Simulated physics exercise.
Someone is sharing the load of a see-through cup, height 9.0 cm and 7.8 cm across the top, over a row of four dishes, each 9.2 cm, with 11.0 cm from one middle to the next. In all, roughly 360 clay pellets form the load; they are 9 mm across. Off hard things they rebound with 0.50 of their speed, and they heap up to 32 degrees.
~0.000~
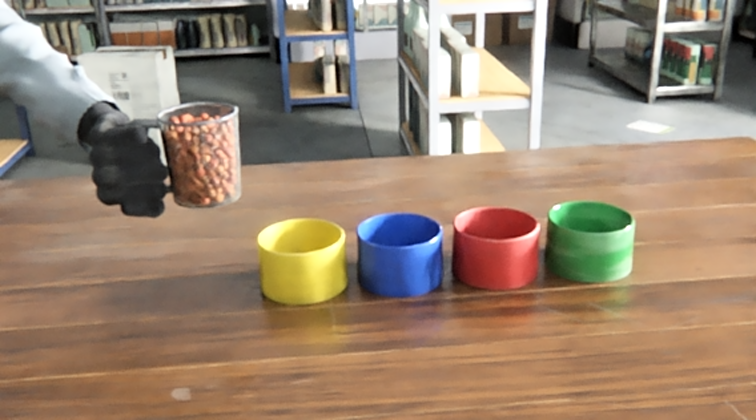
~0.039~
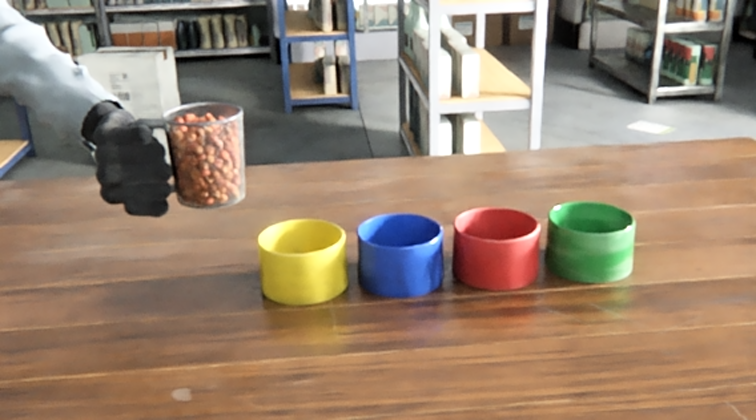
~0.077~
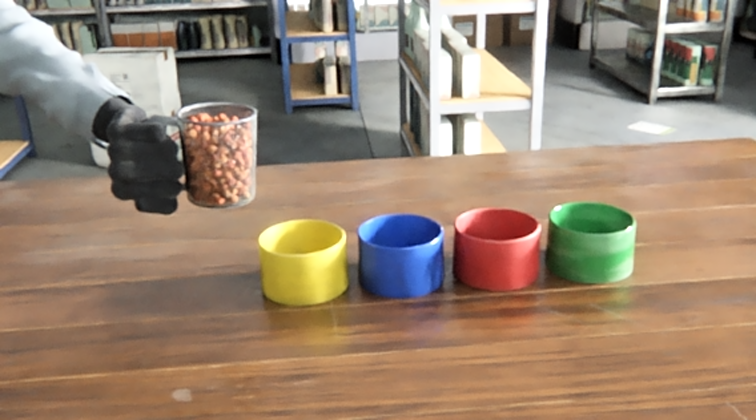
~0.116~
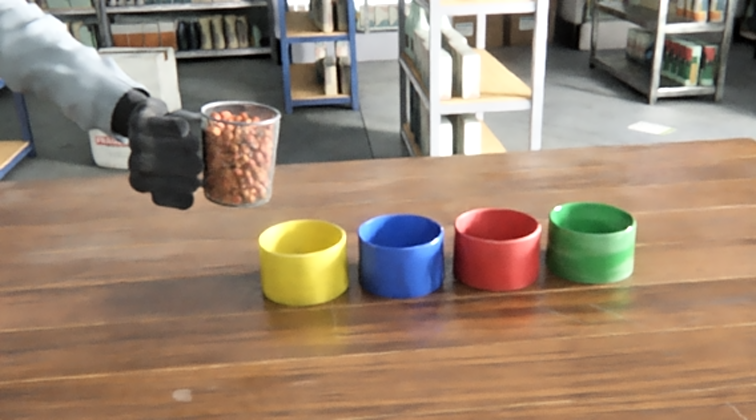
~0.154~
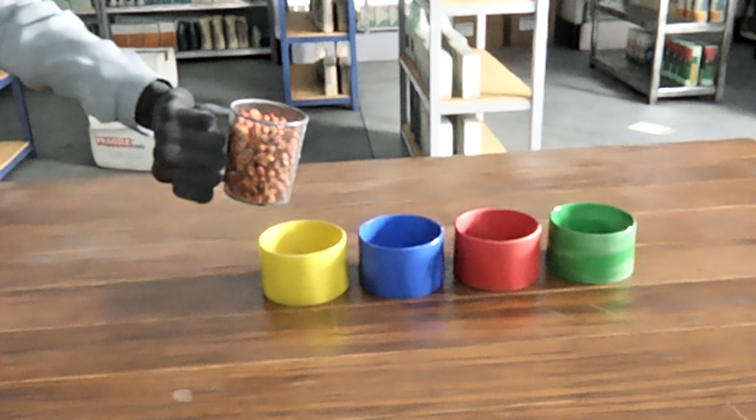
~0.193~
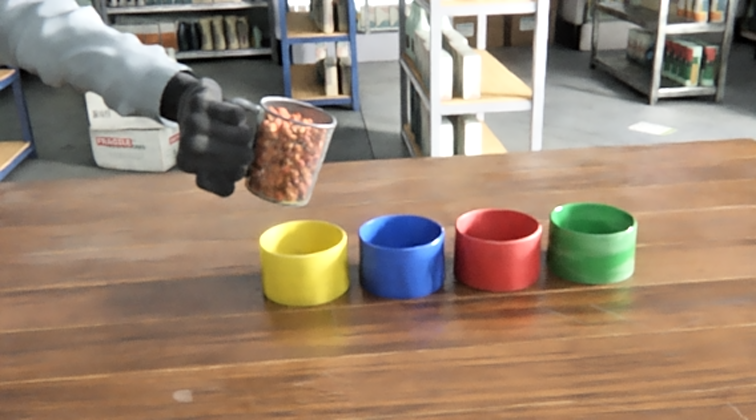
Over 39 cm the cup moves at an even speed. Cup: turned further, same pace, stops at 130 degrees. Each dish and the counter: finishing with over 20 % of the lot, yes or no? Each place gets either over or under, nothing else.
Here is the list: Red under, blue under, green over, yellow under, counter over.
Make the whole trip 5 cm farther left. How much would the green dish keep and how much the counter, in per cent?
The green one would get 70 and the counter 30.
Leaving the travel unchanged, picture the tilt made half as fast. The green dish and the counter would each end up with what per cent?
In the green dish 90; on the counter 10.
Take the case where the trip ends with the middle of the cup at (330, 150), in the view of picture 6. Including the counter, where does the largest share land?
Blue.
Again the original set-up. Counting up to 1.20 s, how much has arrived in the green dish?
Close to 65 per cent at that point.
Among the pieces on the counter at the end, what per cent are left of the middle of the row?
Roughly 0 per cent of them.
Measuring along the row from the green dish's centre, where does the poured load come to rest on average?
It ends up around 5 cm from that dish's centre, over to the right.
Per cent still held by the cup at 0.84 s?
I'd put it at roughly 55 per cent.
After 0.58 s, tilt 73 degrees; cup holds 100 %.
After 0.84 s, tilt 109 degrees; cup holds 55 %, green 10 %.
After 1.20 s, tilt 130 degrees; cup holds 0 %, green 65 %.
By 1.9 s all is still; red 0 %, blue 0 %, green 65 %, yellow 0 %, counter 35 %.
